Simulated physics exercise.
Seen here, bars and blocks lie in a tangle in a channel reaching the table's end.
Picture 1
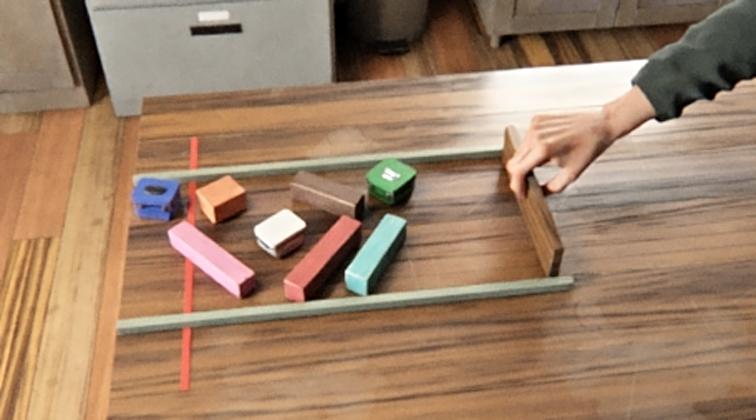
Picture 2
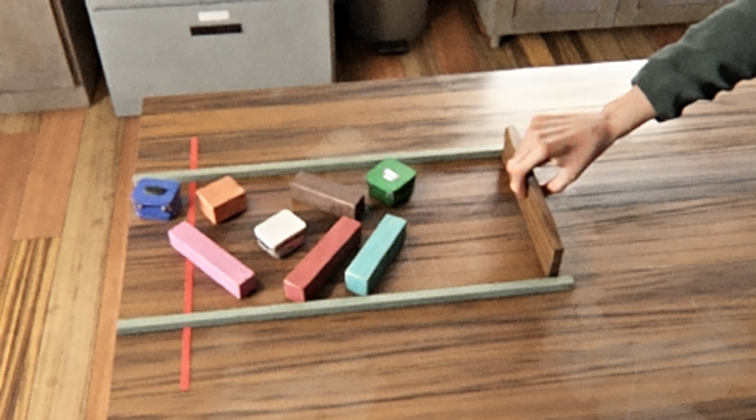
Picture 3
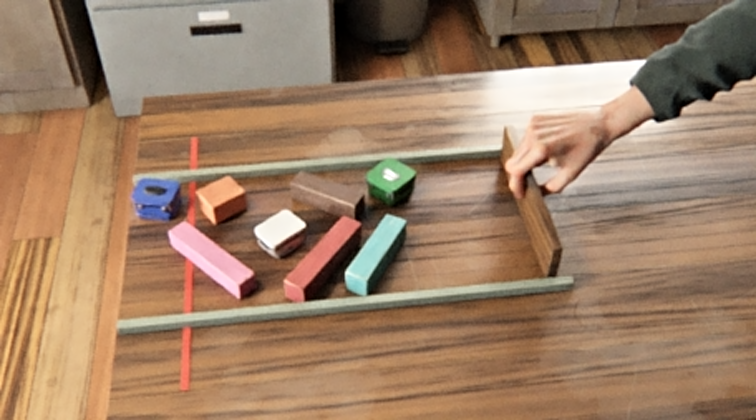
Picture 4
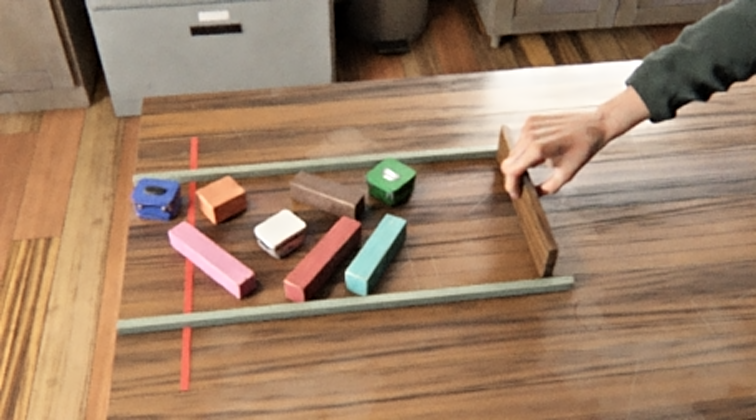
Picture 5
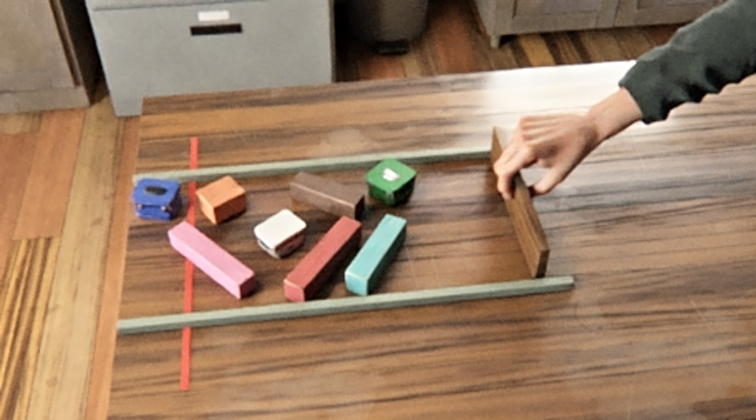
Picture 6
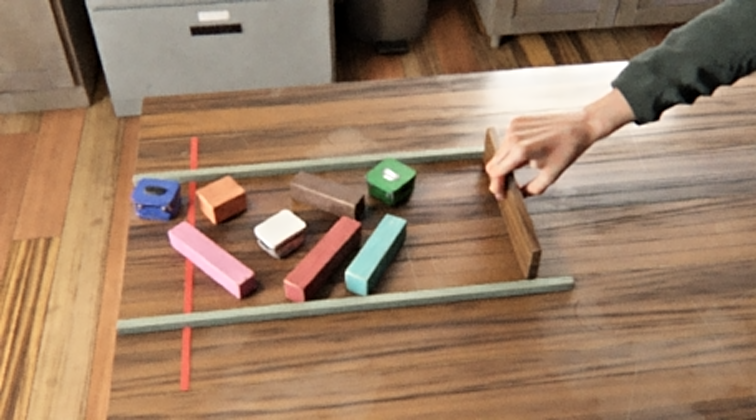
On a wooden table, a hand slides a board slightly left toward scattered colored blocks.
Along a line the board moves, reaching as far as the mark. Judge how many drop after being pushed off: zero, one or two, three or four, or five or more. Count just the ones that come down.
Number dropping: Three or four.
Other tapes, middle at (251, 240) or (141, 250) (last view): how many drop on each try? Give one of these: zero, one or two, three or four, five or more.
First tape: None at all; second: Five or more.
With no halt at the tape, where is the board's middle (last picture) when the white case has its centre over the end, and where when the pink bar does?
White case over the end: About (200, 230). Pink bar over the end: About (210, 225).
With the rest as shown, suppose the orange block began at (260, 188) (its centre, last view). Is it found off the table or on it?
Placed there, it goes off the edge.
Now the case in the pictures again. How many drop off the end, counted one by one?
In all, 4 of them.
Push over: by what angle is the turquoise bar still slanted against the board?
It comes to around 0 degrees.
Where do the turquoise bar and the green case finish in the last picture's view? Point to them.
The turquoise bar settles near (175, 277); as for the green case, near (165, 195).
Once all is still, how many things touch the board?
Total: 3.
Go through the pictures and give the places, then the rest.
The first picture shows blue case (158, 199); pink bar (212, 258); orange block (222, 200); board (530, 198); tape (190, 246).
The second picture shows pink bar (212, 259); turquoise bar (377, 255).
The third picture shows orange block (222, 200); brown bar (328, 196).
The fourth picture shows blue case (158, 200); white case (281, 235).
The fifth picture shows pink bar (212, 259); green case (391, 183).
The sixth picture shows blue case (158, 200); pink bar (212, 259); orange block (222, 200); board (510, 200); tape (190, 246).
A little later, none off yet; blue case at rest near (158, 200); pink bar at rest near (212, 259); orange block at rest near (222, 200).
When it is over, the number that fall off is three or four; down, white case, orange block, pink bar and blue case.
